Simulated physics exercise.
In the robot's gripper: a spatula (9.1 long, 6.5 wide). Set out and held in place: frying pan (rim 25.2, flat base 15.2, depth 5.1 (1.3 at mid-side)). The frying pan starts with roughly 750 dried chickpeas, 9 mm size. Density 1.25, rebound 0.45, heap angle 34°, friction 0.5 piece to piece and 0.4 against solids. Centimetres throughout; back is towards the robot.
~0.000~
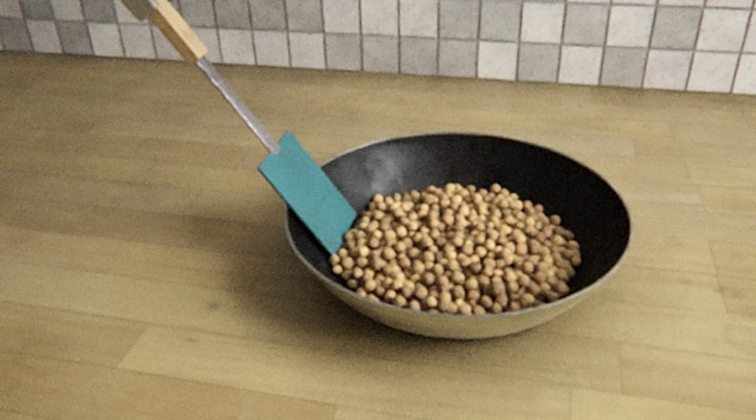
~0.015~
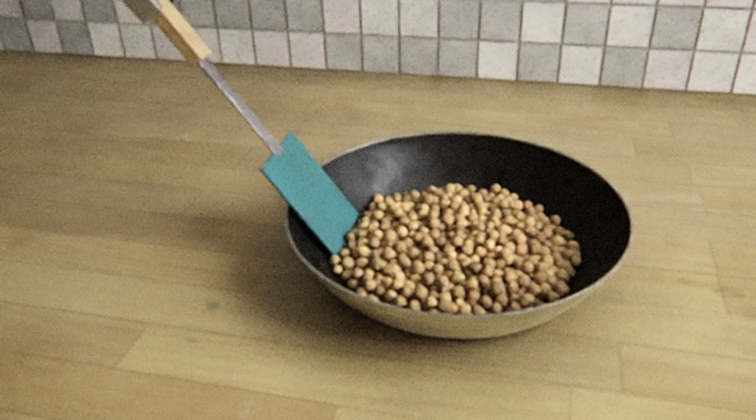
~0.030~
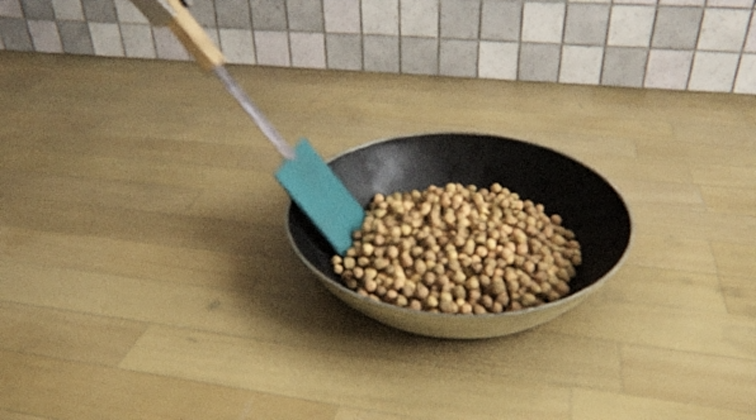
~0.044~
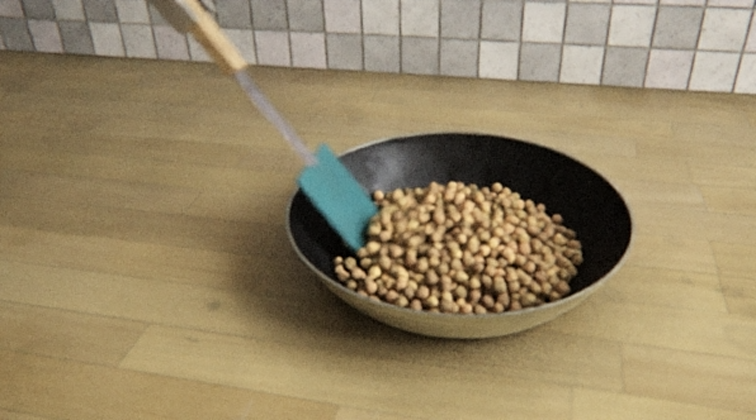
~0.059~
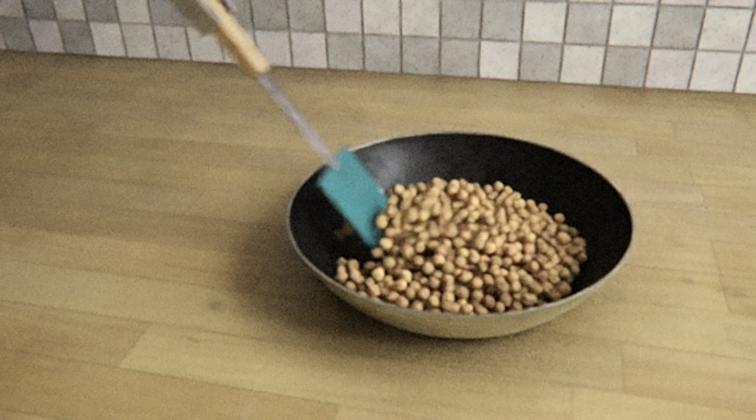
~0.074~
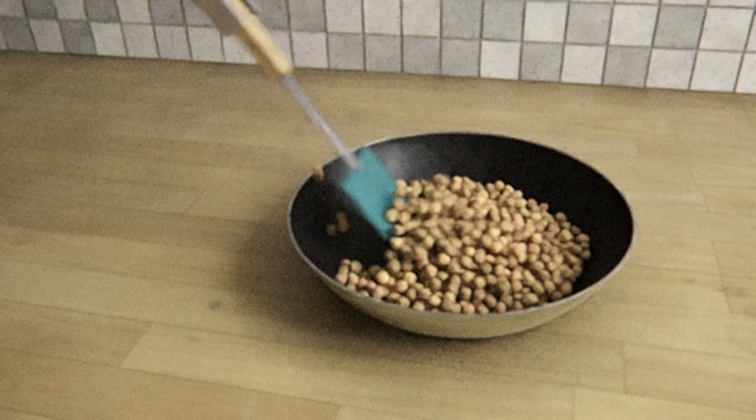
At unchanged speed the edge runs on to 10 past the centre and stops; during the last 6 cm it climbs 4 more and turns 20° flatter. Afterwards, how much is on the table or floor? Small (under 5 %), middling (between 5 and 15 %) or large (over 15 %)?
On the table or floor the share is large, over 15 %.
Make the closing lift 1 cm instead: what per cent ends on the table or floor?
About 30 per cent.
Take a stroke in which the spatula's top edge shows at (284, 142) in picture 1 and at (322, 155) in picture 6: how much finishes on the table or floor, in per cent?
About 10 per cent.
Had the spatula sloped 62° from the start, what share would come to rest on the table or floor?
In that case some 25 per cent.
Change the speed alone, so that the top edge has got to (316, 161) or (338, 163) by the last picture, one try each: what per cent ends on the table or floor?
Some 15 and 20 per cent.
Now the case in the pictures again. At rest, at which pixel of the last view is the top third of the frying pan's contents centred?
At about (526, 248).
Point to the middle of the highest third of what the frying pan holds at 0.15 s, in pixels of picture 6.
At about (531, 231).
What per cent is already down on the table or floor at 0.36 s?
Some 5 per cent.
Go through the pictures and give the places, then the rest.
The first picture shows the spatula top edge at (274, 148), sloping 54°; upper third of the load around (457, 243), from x 335 to 575, top at y 190; 751 in the frying pan.
The second picture shows the spatula top edge at (276, 149), sloping 54°; upper third of the load around (457, 243), from x 335 to 575, top at y 190.
The third picture shows the spatula top edge at (289, 155), sloping 54°; upper third of the load around (451, 242), from x 335 to 575, top at y 190.
The fourth picture shows the spatula top edge at (310, 160), sloping 54°; upper third of the load around (446, 237), from x 340 to 580, top at y 185.
The fifth picture shows the spatula top edge at (332, 163), sloping 54°; upper third of the load around (448, 232), from x 335 to 580, top at y 185.
The sixth picture shows the spatula top edge at (354, 165), sloping 54°; upper third of the load around (455, 230), from x 320 to 585, top at y 170; 751 in the frying pan.
After 0.11 s, sloping 54°, highest piece 10 above the table; 750 in the frying pan, 1 on the blade or in flight.
After 0.15 s, sloping 48°, highest piece 12 above the table; 750 in the frying pan, 1 on the blade or in flight.
After 0.36 s, sloping 34°, highest piece 19 above the table; 580 in the frying pan, 44 on the table or floor, 127 on the blade or in flight.
After 1.41 s, sloping 34°, highest piece 4 above the table; 580 in the frying pan, 171 on the table or floor.
In the end, 580 in the frying pan, 171 on the table or floor. That is 23 % on the table or floor.
